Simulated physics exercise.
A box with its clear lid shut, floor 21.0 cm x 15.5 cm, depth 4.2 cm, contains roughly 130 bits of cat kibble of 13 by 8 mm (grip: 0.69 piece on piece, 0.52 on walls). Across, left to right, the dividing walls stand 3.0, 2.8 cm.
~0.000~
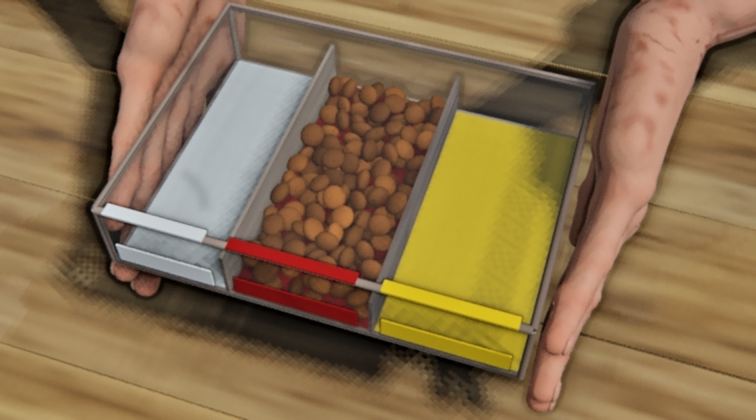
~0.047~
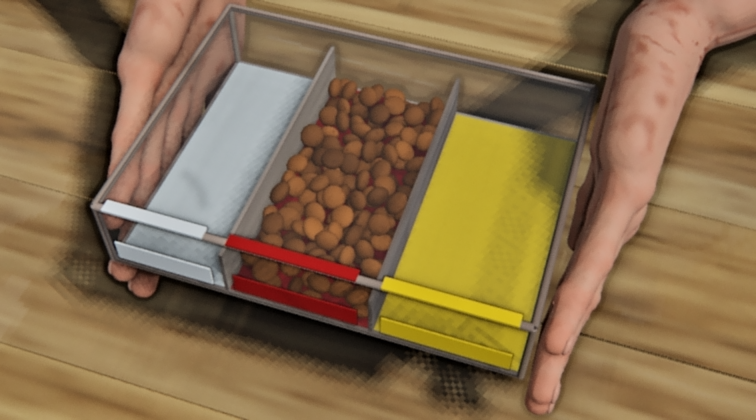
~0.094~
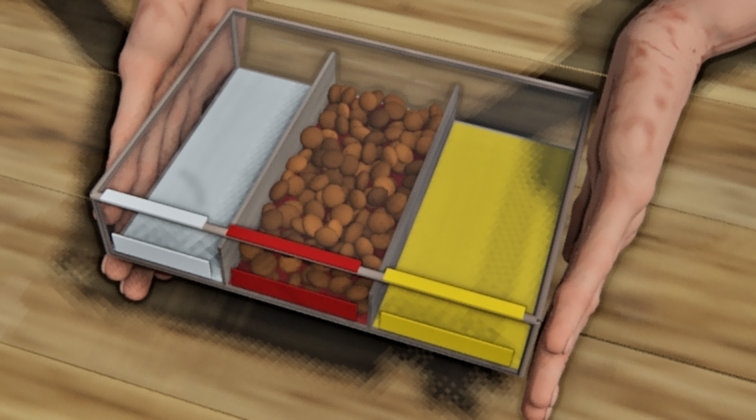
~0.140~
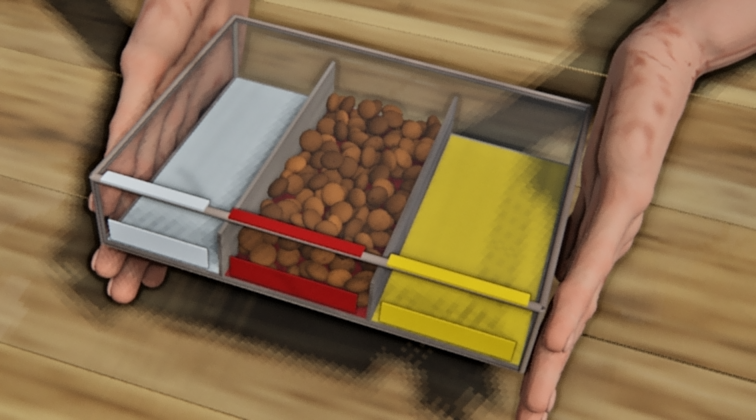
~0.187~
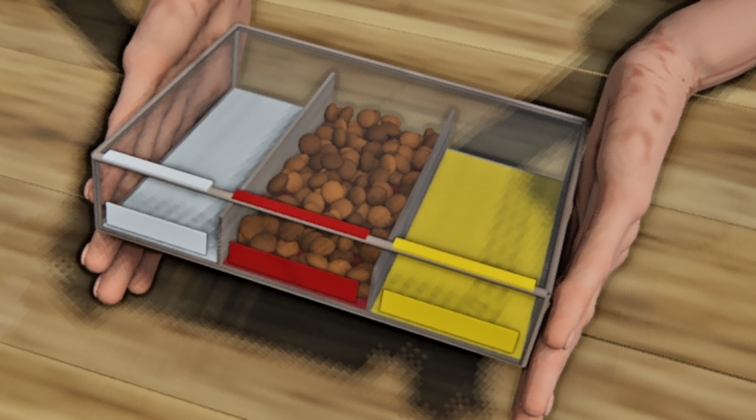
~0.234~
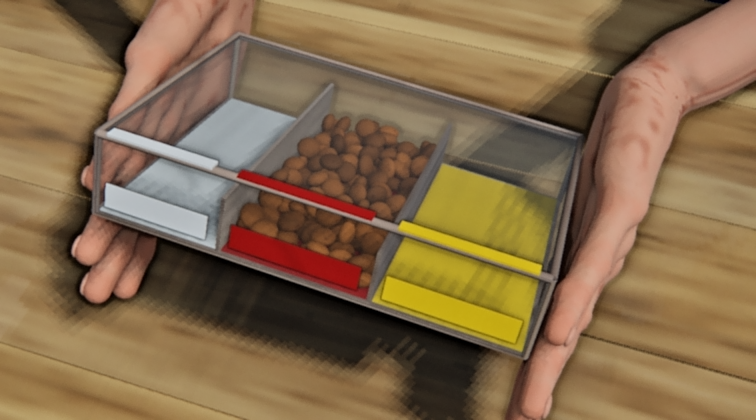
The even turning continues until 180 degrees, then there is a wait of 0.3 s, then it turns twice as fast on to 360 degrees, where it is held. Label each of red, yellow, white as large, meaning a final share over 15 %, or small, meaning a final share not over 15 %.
Red: Large; yellow: Small; white: Small.
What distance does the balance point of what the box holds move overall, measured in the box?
5.0 cm.
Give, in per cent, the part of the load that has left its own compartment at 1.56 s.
About 5 %.
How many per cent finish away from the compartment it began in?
10 per cent.
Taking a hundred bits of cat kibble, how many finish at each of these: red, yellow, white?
Red 90 %, yellow 5 %, white 10 %.
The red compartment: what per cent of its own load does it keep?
Kept share: Approx. 90 per cent.
After 0.96 s, tilt 124 degrees; red 95 %, yellow 5 %; middle of all pieces near (320, 247).
Then, at 1.56 s, tilt 180 degrees; red 95 %, yellow 5 %; middle of all pieces near (298, 232).
Then, at 2.12 s, tilt 88 degrees; red 90 %, yellow 5 %, white 5 %; middle of all pieces near (356, 219).
After 2.65 s, tilt 0 degrees; red 90 %, yellow 5 %, white 10 %; middle of all pieces near (306, 246).
At rest (3.2 s), red 90 %, yellow 5 %, white 10 %.
